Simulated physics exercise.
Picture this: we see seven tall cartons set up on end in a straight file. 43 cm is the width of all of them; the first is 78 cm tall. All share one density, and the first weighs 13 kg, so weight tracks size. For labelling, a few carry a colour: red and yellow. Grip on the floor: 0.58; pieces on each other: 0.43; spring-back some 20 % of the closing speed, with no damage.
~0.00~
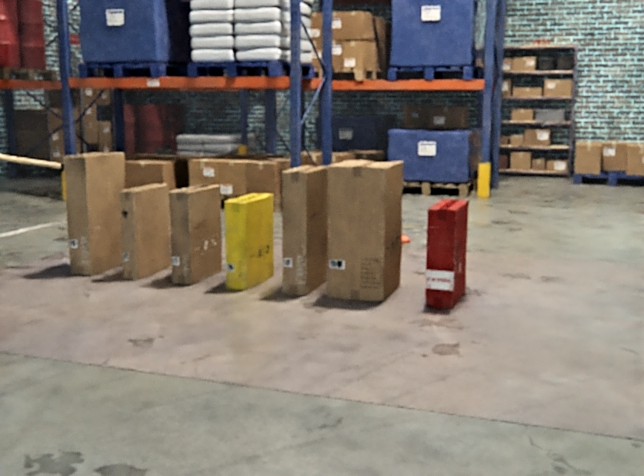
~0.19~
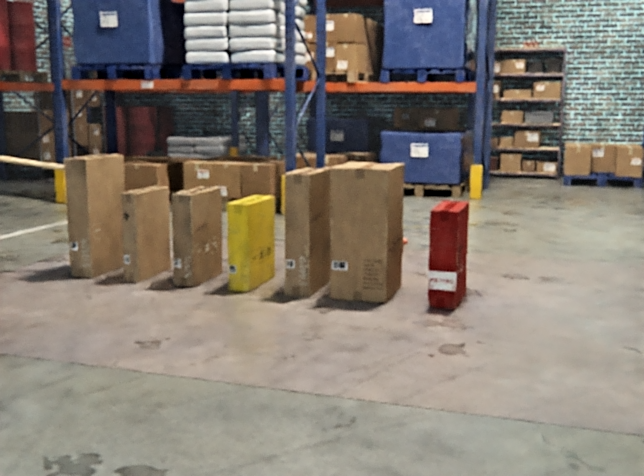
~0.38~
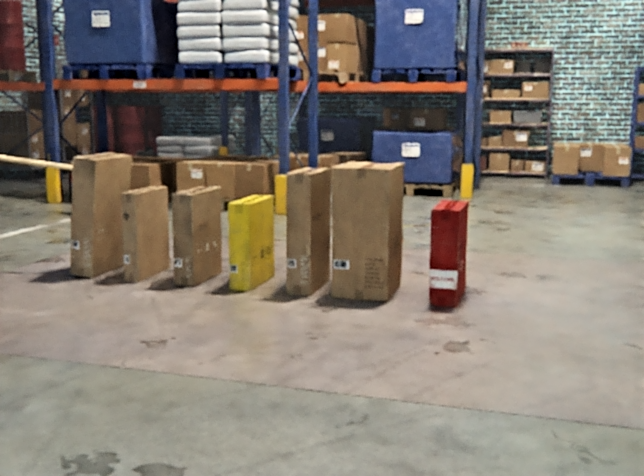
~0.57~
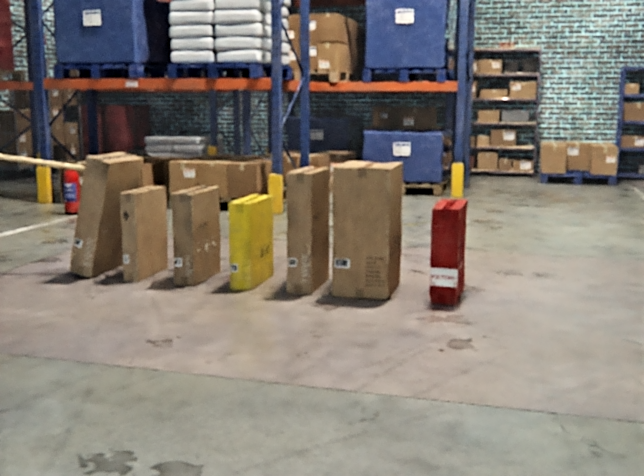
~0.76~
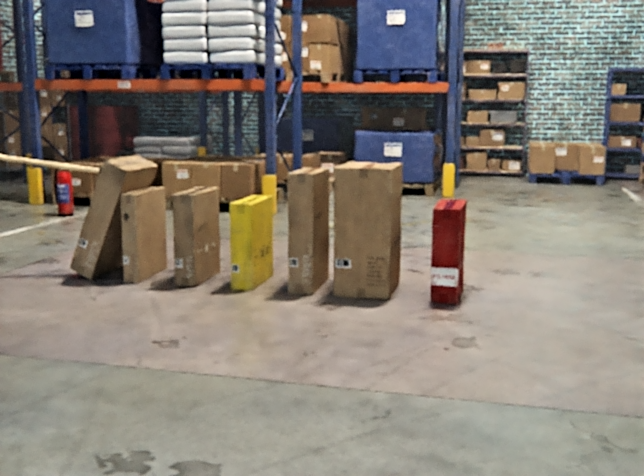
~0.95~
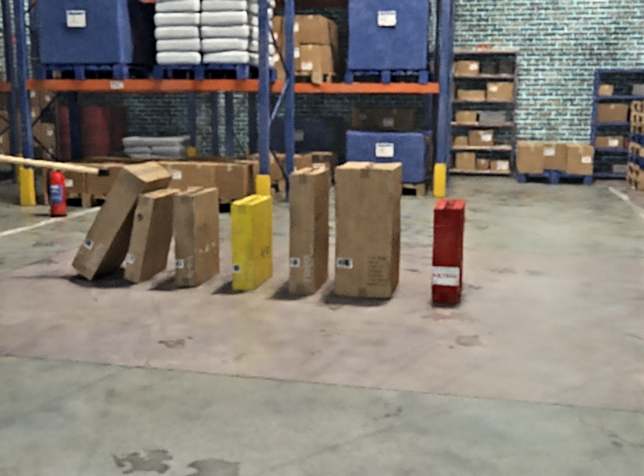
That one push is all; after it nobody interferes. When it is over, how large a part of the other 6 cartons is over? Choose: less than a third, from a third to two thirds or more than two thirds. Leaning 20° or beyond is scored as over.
One third to two thirds.
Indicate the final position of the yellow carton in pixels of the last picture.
In the final image its middle is around (280, 244).
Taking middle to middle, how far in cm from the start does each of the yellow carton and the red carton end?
Displacement in cm - yellow: 20; red: 0.
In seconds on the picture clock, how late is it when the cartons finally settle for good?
1.5 s, roughly.
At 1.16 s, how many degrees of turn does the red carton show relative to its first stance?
Roughly 0°.
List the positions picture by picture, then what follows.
In the first frame (we follow the side turned to the camera; the camera moves round a little), pole end (63, 168) 12 cm from the first carton; yellow carton (261, 241); red carton (440, 259); no other piece has moved.
The second frame shows pole end 28 mm from the first carton; yellow carton (262, 243).
The third frame shows pole end pushing; yellow carton (263, 242); no other piece has moved.
The fourth frame shows pole end pushing; yellow carton (263, 241); no other piece has moved.
The fifth frame shows pole end stopped; yellow carton (263, 242); no other piece has moved.
The sixth frame shows pole end (101, 173) stopped; yellow carton (263, 242); red carton (446, 256); steepest lean 13°, the carton at (160, 236); one has shifted.
Around 1.16 s, 1 of the 6 other cartons over.
Around 1.38 s, 2 of the 6 other cartons over; yellow carton tipped 19°.
Finally (1.9 s), 3 of the 6 other cartons over; yellow carton tipped 36°; red carton unmoved. That is 50 per cent. Three left standing. Seen by the last camera, middles, yellow carton near (280, 245), red carton near (449, 249).
